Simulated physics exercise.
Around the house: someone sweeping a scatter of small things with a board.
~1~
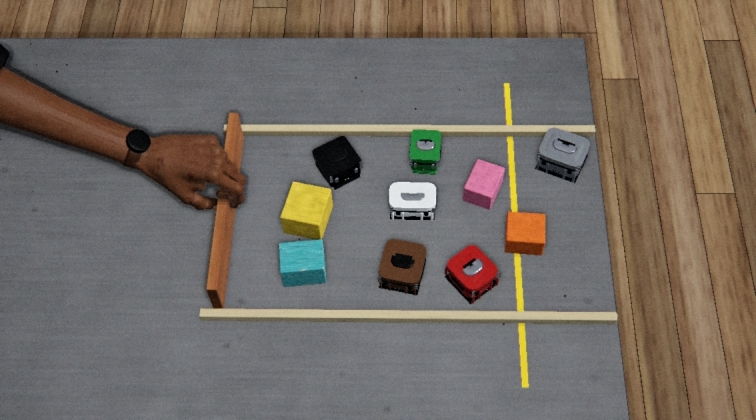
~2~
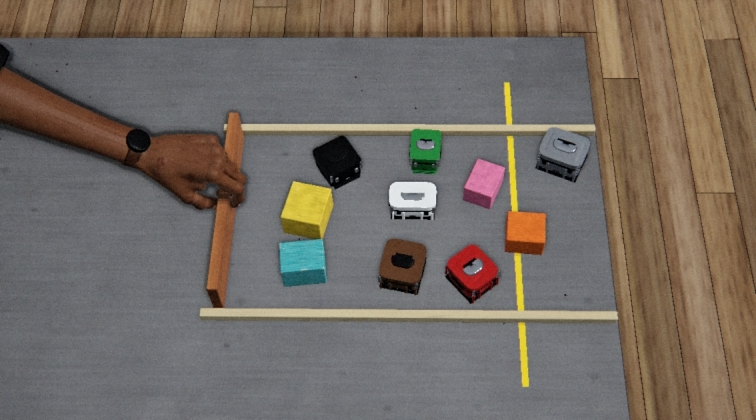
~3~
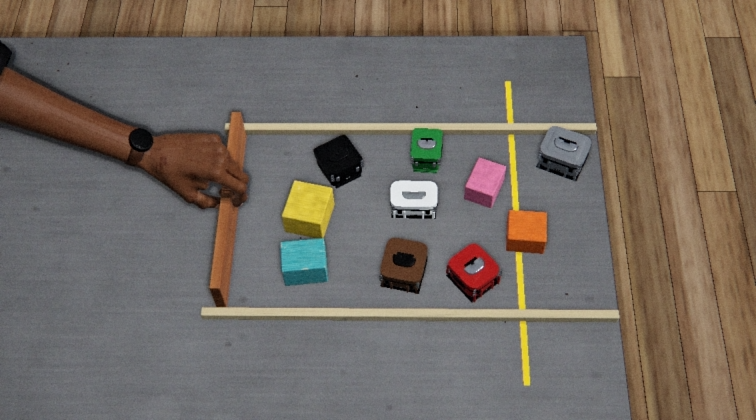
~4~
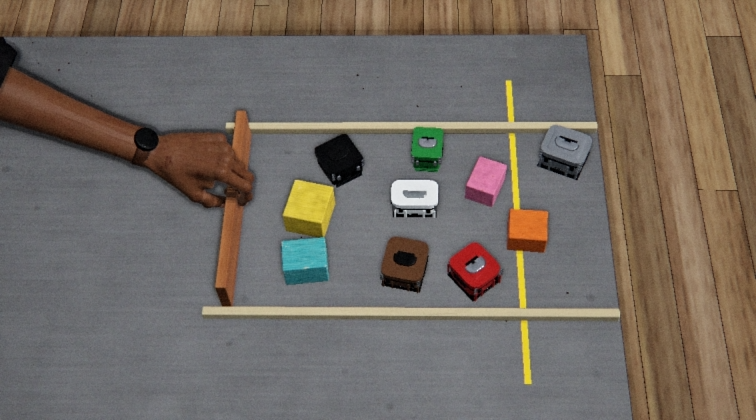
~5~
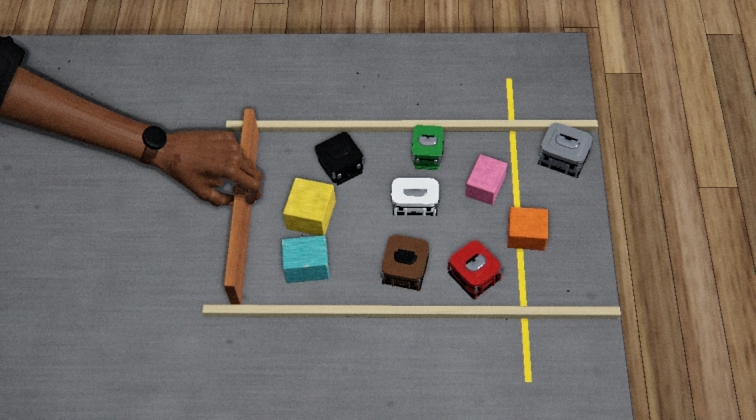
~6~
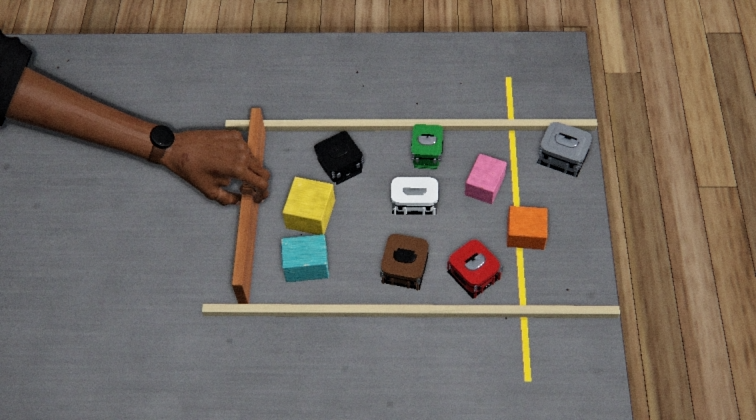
At first, a hand holds an upright wooden board at the left end of two pale rails, with coloured blocks and small cases scattered between them near a yellow line. The hand then slides the board a short way right, toward the yellow and teal blocks, while the scattered objects stay put.
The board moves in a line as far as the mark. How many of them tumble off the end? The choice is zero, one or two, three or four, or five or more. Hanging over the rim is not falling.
As it turns out, the number that fall off is one or two.
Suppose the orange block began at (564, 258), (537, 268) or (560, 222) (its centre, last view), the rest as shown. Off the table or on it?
In that order, it falls; comes down; holds on.
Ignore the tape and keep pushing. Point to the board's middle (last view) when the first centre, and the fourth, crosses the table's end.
Near (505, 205) and (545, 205).
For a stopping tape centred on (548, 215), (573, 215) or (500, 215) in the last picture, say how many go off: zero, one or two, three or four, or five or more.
One after another: 3 or 4; at least five; not one.
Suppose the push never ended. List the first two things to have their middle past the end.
The order is the red case, the orange block.
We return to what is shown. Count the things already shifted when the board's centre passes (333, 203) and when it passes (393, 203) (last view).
First 3, then 8.
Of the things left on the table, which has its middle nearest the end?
It is the orange block.
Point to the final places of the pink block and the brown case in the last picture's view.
The pink block at (575, 171), the brown case at (586, 266).
Soon after, none off yet; grey case at rest near (565, 149); orange block at rest near (527, 228); pink block at rest near (486, 179).
After that, none off yet; grey case at rest near (565, 149); orange block at rest near (527, 228); pink block displaced a little near (507, 178).
And then, none off yet; grey case at rest near (565, 147); orange block displaced about its own width near (572, 227); pink block displaced about its own width near (540, 169).
In the end, the number that fall off is one or two; gone, red case.
